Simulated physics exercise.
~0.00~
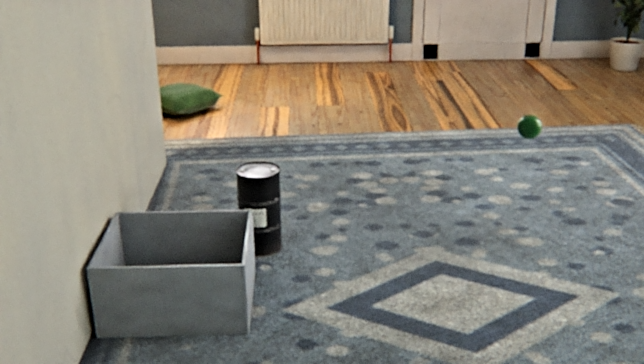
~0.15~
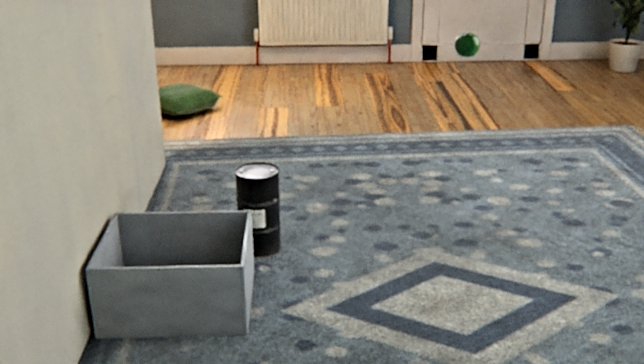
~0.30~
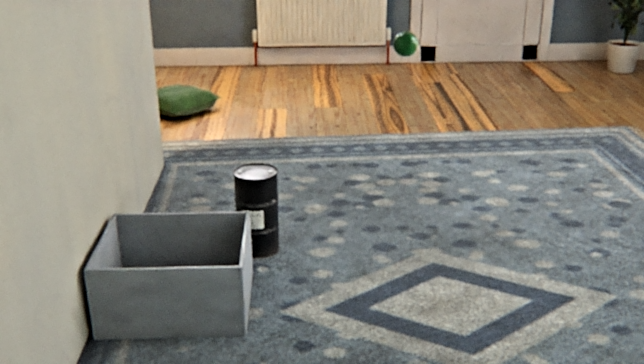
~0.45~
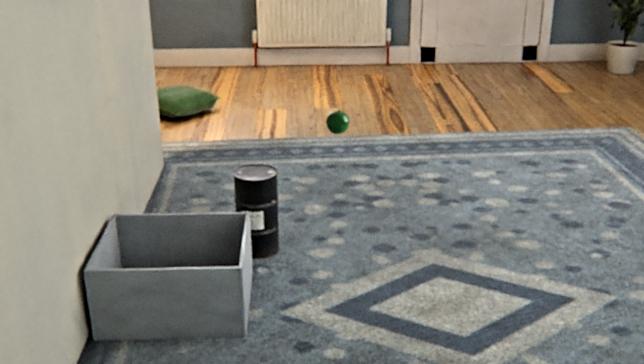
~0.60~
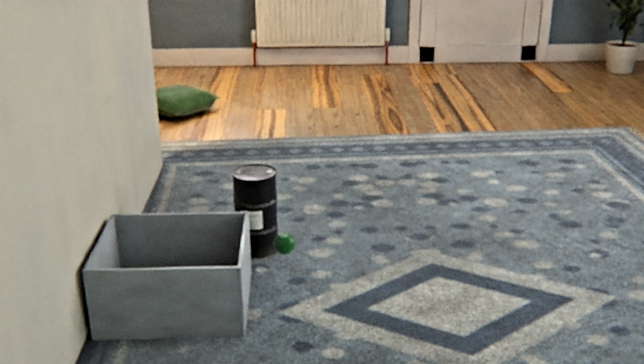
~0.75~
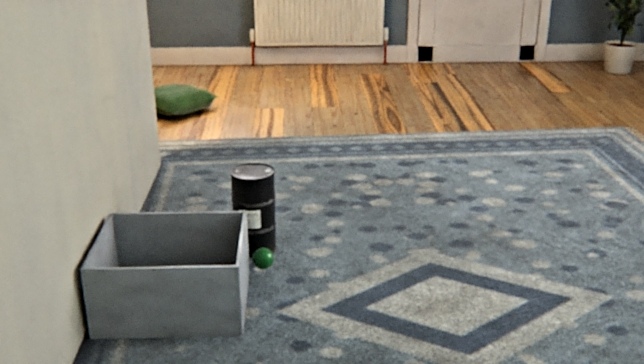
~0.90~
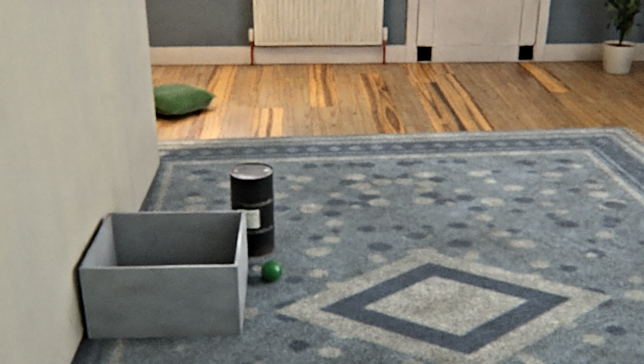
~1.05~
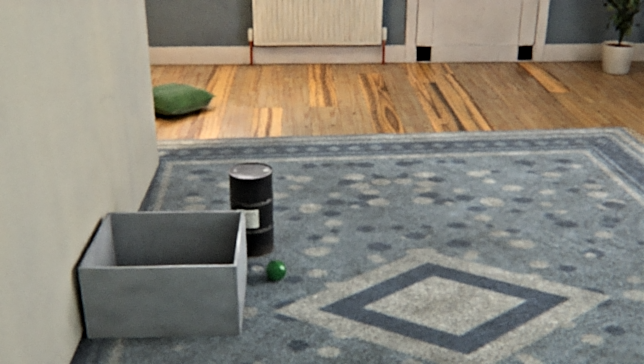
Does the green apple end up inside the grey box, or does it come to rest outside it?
It comes to rest outside the box, on the rug just to the right of it.
